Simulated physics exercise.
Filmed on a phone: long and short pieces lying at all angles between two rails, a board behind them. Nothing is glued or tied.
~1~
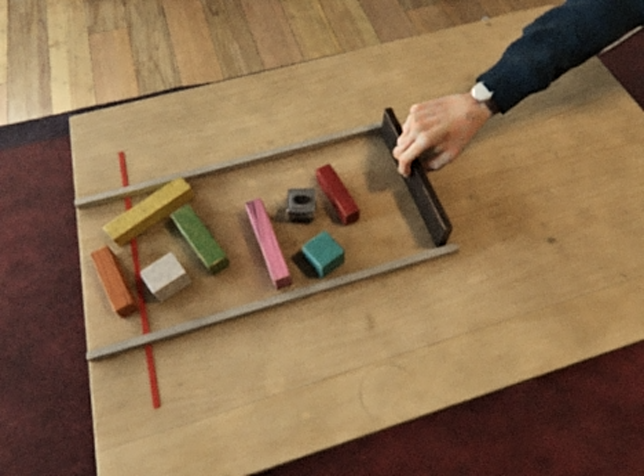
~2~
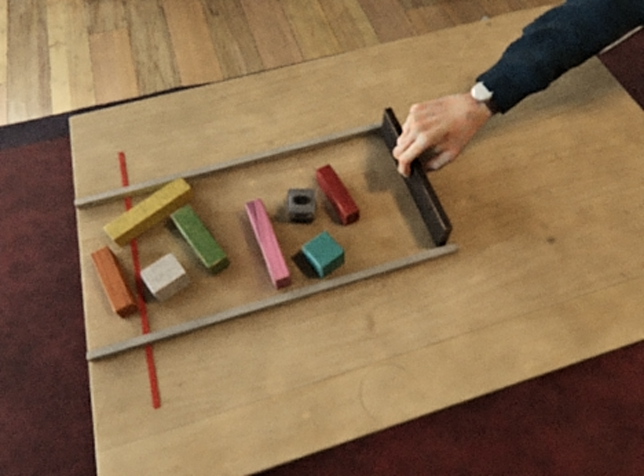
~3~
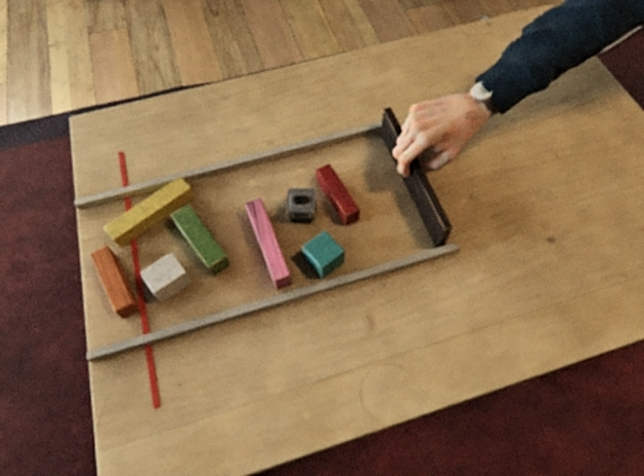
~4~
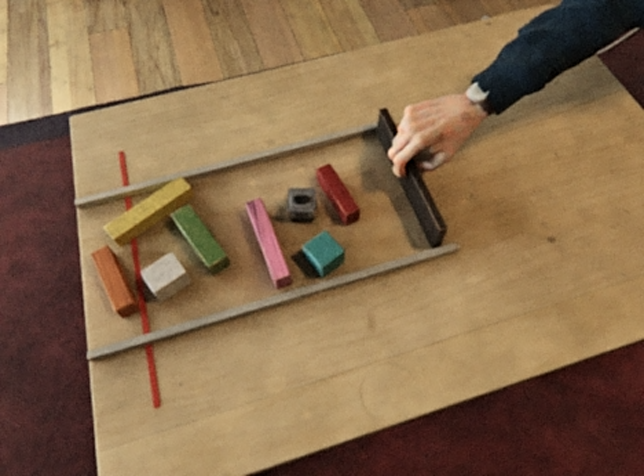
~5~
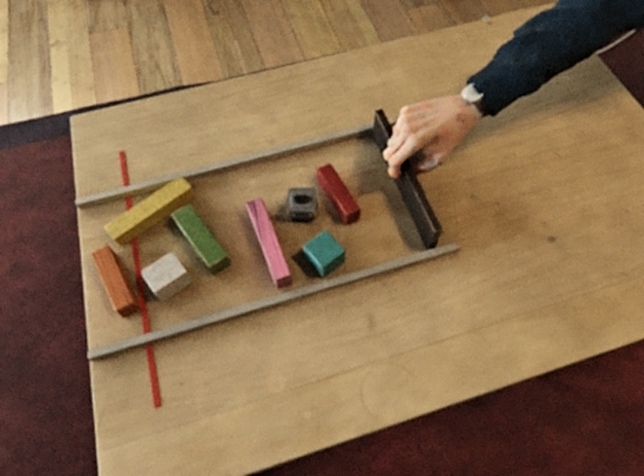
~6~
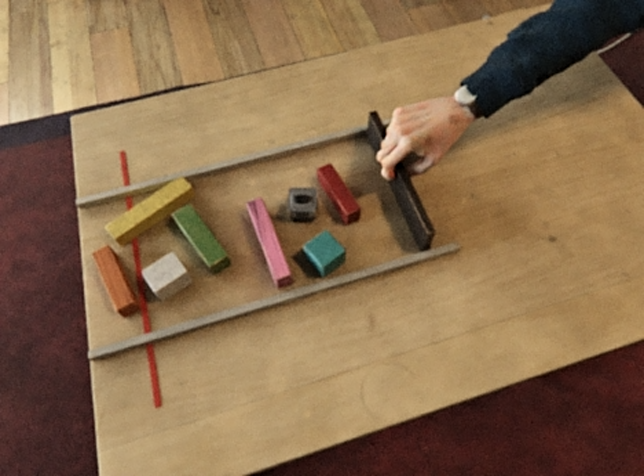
On a wooden board, a hand slides a dark bar slightly left between two rails.
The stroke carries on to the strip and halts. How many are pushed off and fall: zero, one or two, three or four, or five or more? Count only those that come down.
In the end the number that fall off is three or four.
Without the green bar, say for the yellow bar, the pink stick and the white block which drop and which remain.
The yellow bar stays on, the pink stick remains up, the white block comes down.
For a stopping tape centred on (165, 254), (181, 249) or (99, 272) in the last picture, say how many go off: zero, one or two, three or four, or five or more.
Taking them in turn, one to two; just one or two; at least five.
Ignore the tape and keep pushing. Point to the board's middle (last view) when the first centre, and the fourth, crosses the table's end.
Its middle is around (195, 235) and later (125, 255).
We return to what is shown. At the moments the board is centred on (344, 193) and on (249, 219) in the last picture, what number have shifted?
First 1, then 6.
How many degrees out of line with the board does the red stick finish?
Some 0 degrees.
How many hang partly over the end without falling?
2 of them.
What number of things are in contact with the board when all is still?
It touches 3.
Early on, none off yet; orange stick at rest near (116, 281); yellow bar at rest near (152, 211); white block at rest near (168, 277).
A while later, none off yet; orange stick travelled a little near (99, 287); yellow bar at rest near (152, 210); white block travelled about its own width near (131, 294).
Finally, the number that fall off is three or four; lost, green bar, white block and orange stick.
